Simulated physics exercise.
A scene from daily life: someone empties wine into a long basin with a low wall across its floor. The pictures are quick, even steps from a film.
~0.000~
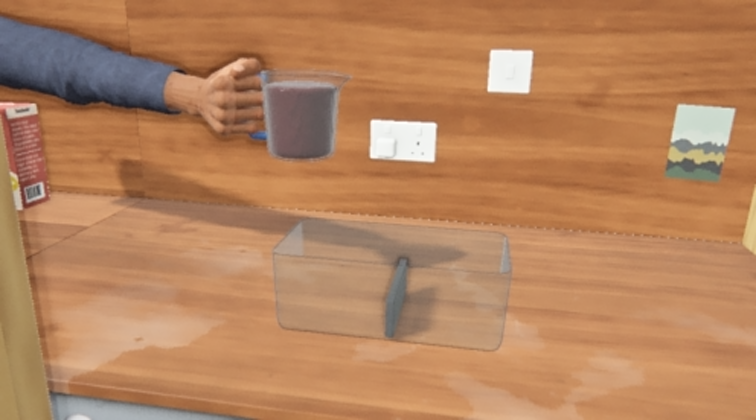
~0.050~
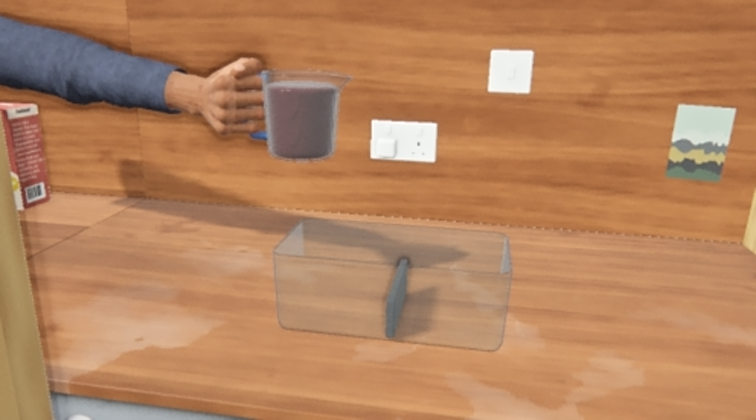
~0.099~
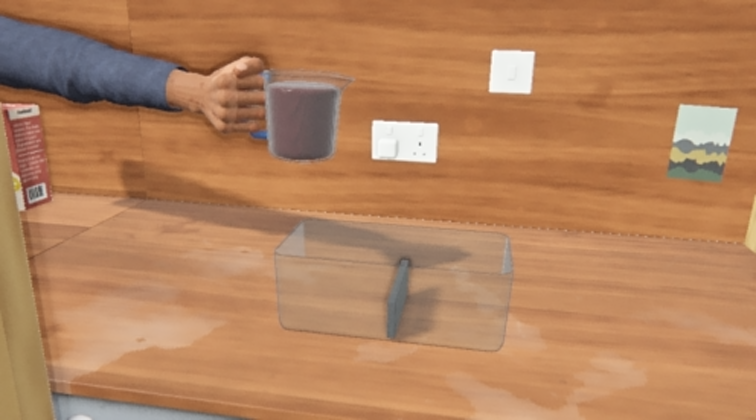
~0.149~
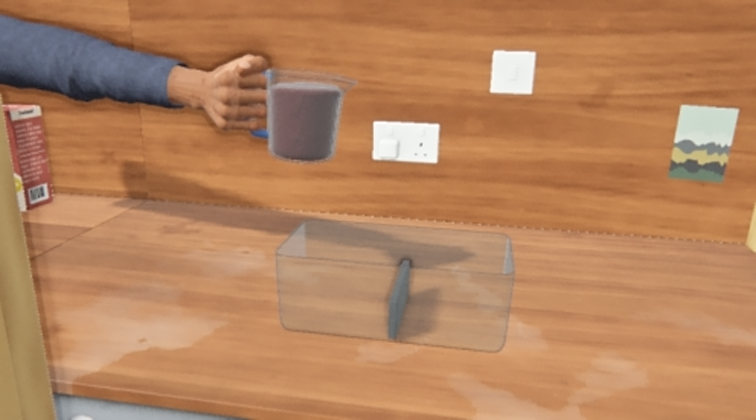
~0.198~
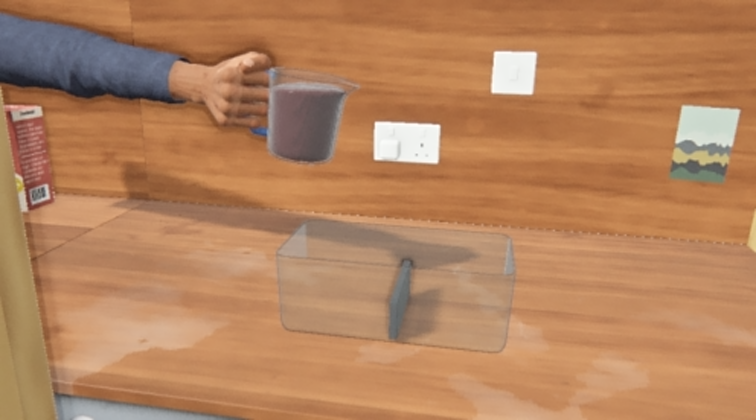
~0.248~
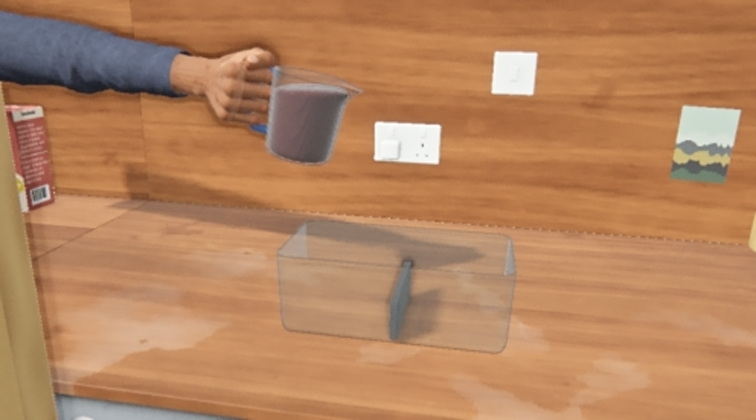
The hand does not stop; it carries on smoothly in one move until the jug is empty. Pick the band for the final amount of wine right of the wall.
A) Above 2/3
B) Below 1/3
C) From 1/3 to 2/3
The answer is C.
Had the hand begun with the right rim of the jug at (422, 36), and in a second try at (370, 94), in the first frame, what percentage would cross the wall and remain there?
First try 75 %, second try 70 %.
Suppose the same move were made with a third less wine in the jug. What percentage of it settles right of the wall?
Close to 20 per cent, more or less.
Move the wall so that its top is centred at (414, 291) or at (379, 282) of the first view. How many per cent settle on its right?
In turn 15 and 80 in a hundred.
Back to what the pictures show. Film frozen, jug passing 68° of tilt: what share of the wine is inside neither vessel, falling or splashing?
20 %.
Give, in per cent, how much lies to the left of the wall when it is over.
Close to 50 in a hundred.
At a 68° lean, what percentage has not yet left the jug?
Remaining fraction: Approx. 75 %.
A moment on, the jug is tipped part way and 75 per cent is still to pour, 0 is left of the wall and 5 right of it.
Next, the jug is tipped right over and 20 per cent is still to pour, 16 is left of the wall and 42 right of it.
Then the jug is tipped right over and 1 per cent is still to pour, 47 is left of the wall and 48 right of it.
Later the jug is tipped right over and 0 per cent is still to pour, 49 is left of the wall and 49 right of it.
In the end 49 per cent lies left of the wall, 49 right of it and 2 outside.
